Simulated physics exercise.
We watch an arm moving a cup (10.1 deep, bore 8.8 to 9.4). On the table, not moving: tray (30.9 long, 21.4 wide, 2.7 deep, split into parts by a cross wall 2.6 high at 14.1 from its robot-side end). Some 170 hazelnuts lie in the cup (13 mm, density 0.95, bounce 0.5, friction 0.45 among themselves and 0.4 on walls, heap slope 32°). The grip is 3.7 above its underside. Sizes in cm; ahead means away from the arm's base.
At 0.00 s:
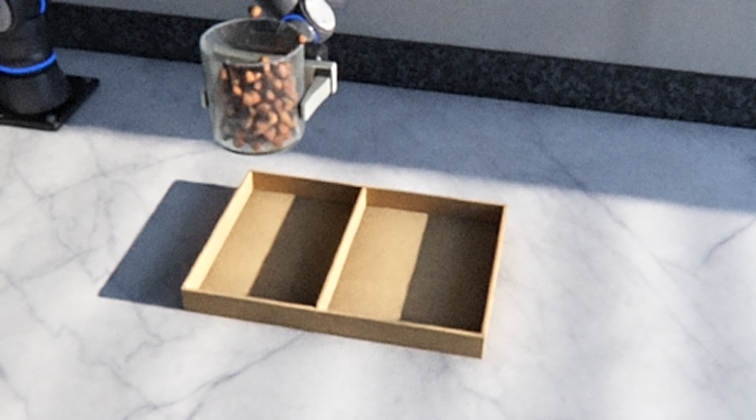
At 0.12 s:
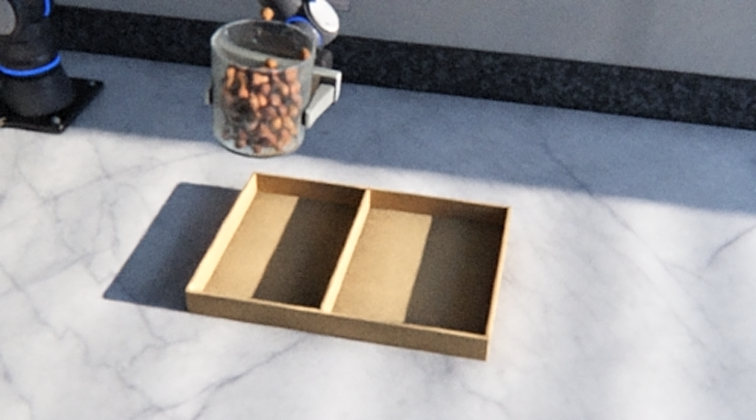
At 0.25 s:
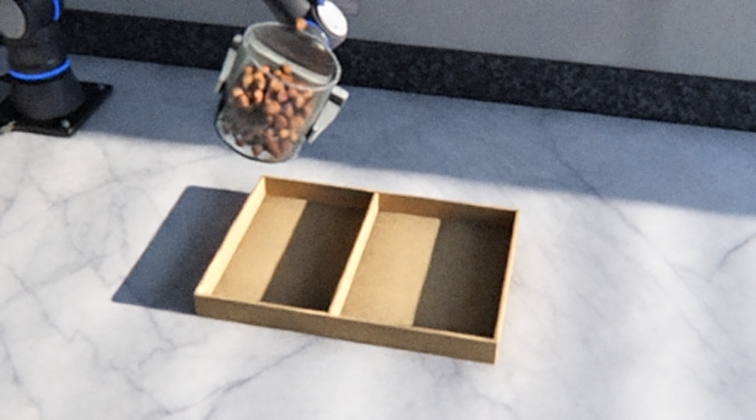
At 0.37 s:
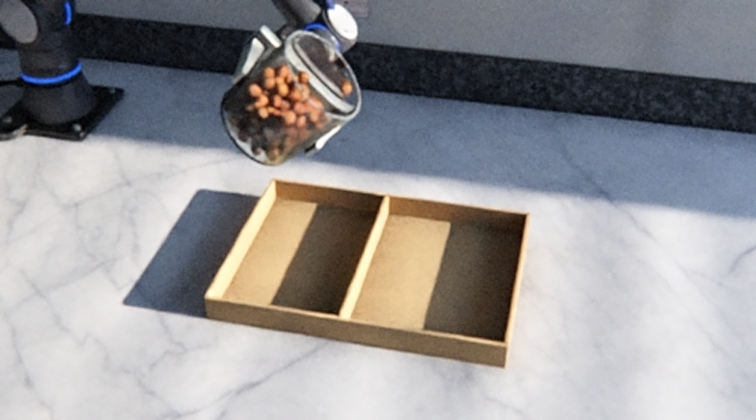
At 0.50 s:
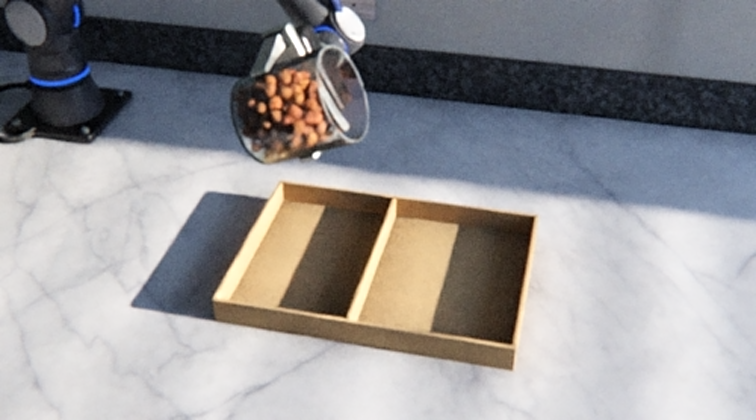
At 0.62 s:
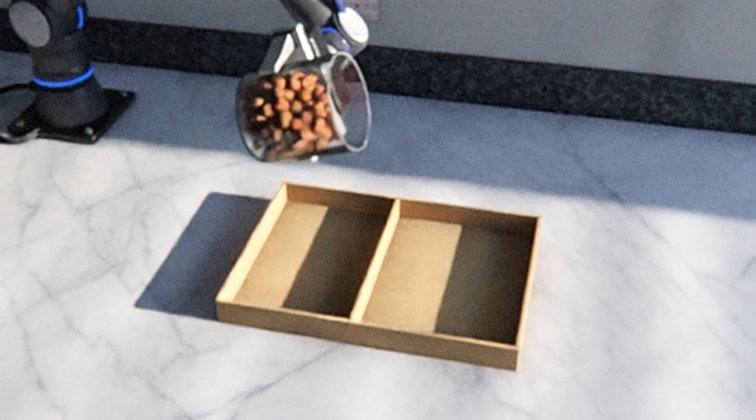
A clear cup of hazelnuts, held by a robot arm above a marble surface, starts upright behind a shallow two-part tray. The arm tilts it steadily to the right until it leans far over on its side, while the nuts shift inside and the tray stays empty.
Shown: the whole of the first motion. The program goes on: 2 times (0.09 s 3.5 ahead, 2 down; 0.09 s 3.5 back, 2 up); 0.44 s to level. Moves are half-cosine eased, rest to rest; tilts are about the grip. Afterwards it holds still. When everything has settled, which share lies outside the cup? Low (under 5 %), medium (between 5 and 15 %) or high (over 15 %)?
Outside the cup the share is high, over 15 %.
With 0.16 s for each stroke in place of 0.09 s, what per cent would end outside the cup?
In that case some 10 per cent.
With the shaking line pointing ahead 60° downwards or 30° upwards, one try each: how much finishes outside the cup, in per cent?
Some 15 and 65 per cent.
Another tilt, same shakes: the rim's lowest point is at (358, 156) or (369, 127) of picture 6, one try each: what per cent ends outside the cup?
About 55 and 10 per cent.
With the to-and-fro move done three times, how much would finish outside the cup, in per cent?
In that case some 30 per cent.
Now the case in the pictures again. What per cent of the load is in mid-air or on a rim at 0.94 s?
About 6 per cent.
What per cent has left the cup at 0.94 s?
Some 10 per cent.
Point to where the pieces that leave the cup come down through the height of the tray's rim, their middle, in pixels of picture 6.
Around (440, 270).
After 0.94 s, tilted 72° forward, highest piece 21 above the table; 151 in the cup, 9 in the far-side part, 1 on the table or floor, 11 in flight or on a rim.
After 1.26 s, tilted 21° forward, highest piece 24 above the table; 130 in the cup, 37 in the far-side part, 4 on the table or floor, 1 in the robot-side part.
After 1.62 s, level, highest piece 24 above the table; 130 in the cup, 37 in the far-side part, 4 on the table or floor, 1 in the robot-side part.
After 2.67 s, level, highest piece 24 above the table; 130 in the cup, 37 in the far-side part, 4 on the table or floor, 1 in the robot-side part.
At rest, 130 in the cup, 37 in the far-side part, 4 on the table or floor, 1 in the robot-side part. That is 24 % outside the cup.
